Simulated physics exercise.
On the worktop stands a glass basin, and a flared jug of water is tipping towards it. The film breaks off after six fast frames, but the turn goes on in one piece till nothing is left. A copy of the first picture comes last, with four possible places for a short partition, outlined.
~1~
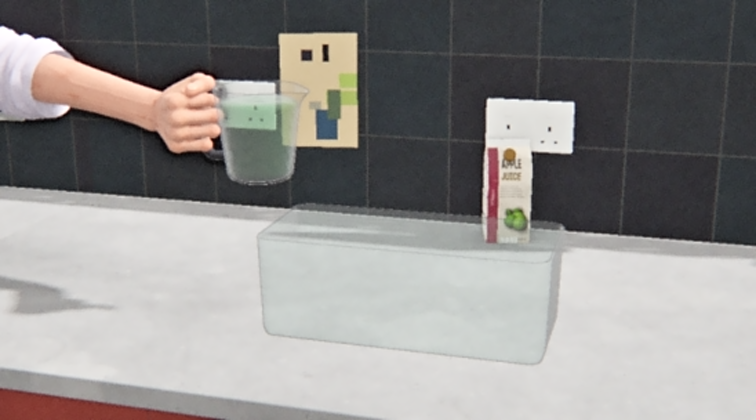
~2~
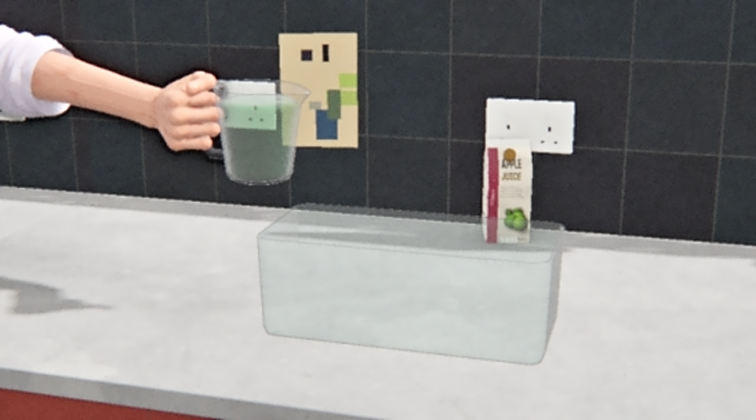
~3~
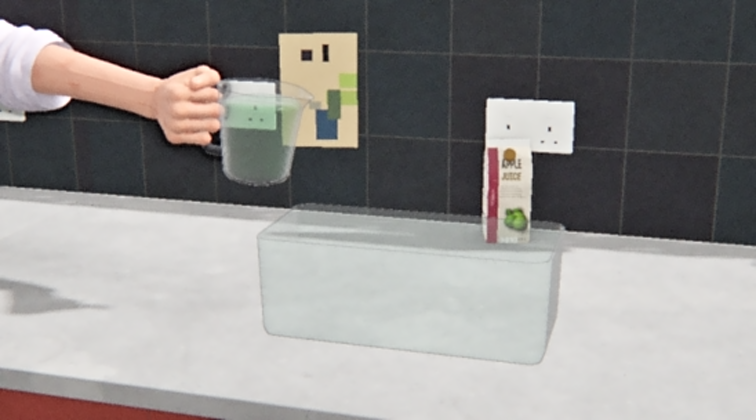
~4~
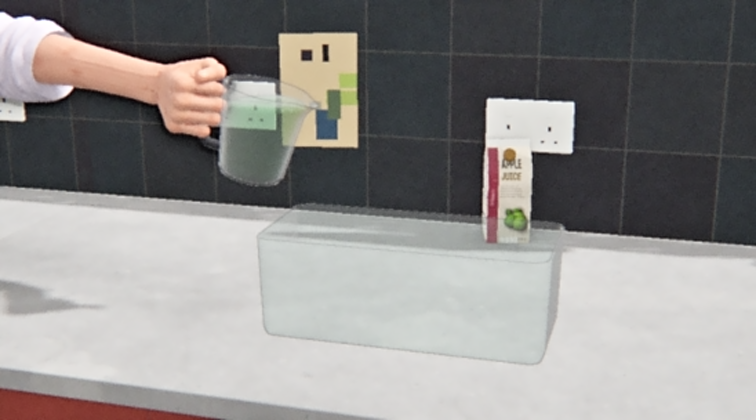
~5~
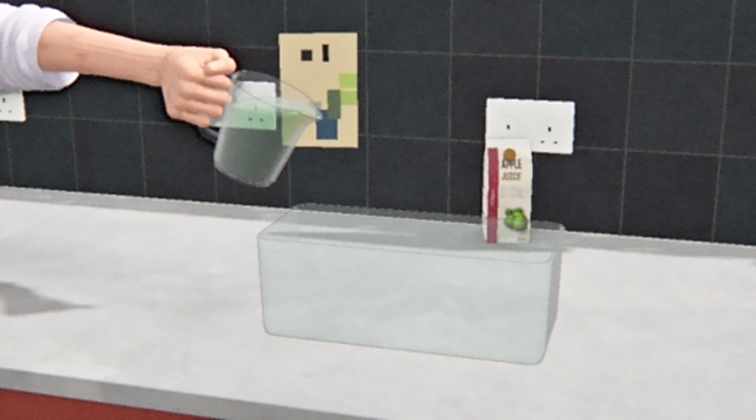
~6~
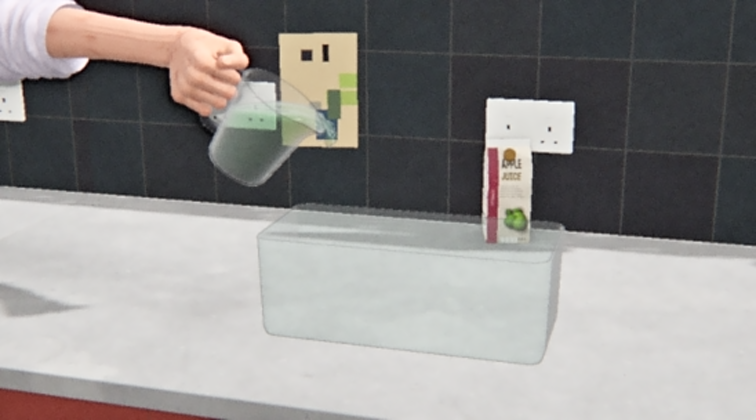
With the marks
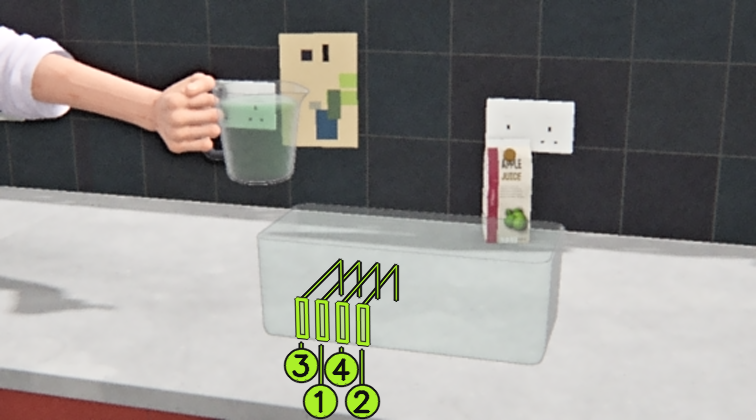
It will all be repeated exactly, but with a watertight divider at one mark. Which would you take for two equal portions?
Position 4.
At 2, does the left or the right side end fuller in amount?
The left one.
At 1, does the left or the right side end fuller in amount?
The right side.
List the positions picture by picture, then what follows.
Upright, lip at (307, 92); basin from (265, 332) to (544, 364); nothing has left yet, in the first picture.
Upright, lip at (309, 93); nothing has left yet, in the second picture.
Tipped about 6°, lip at (312, 98); nothing has left yet, in the third picture.
Tipped about 14°, lip at (316, 106); nothing has left yet, in the fourth picture.
Tipped about 24°, lip at (320, 118); nothing has left yet, in the fifth picture.
Tipped about 36°, lip at (323, 132); water is over the lip, down to (330, 144), in the sixth picture.
In lime, 1 at (321, 345); 2 at (361, 350); 3 at (301, 343); 4 at (341, 348).
Choosing 1, about 16 % ends left of the wall and 84 % right of it.
Choosing 2, about 87 % ends left of the wall and 11 % right of it.
Choosing 3, about 3 % ends left of the wall and 97 % right of it.
Choosing 4, about 50 % ends left of the wall and 49 % right of it.
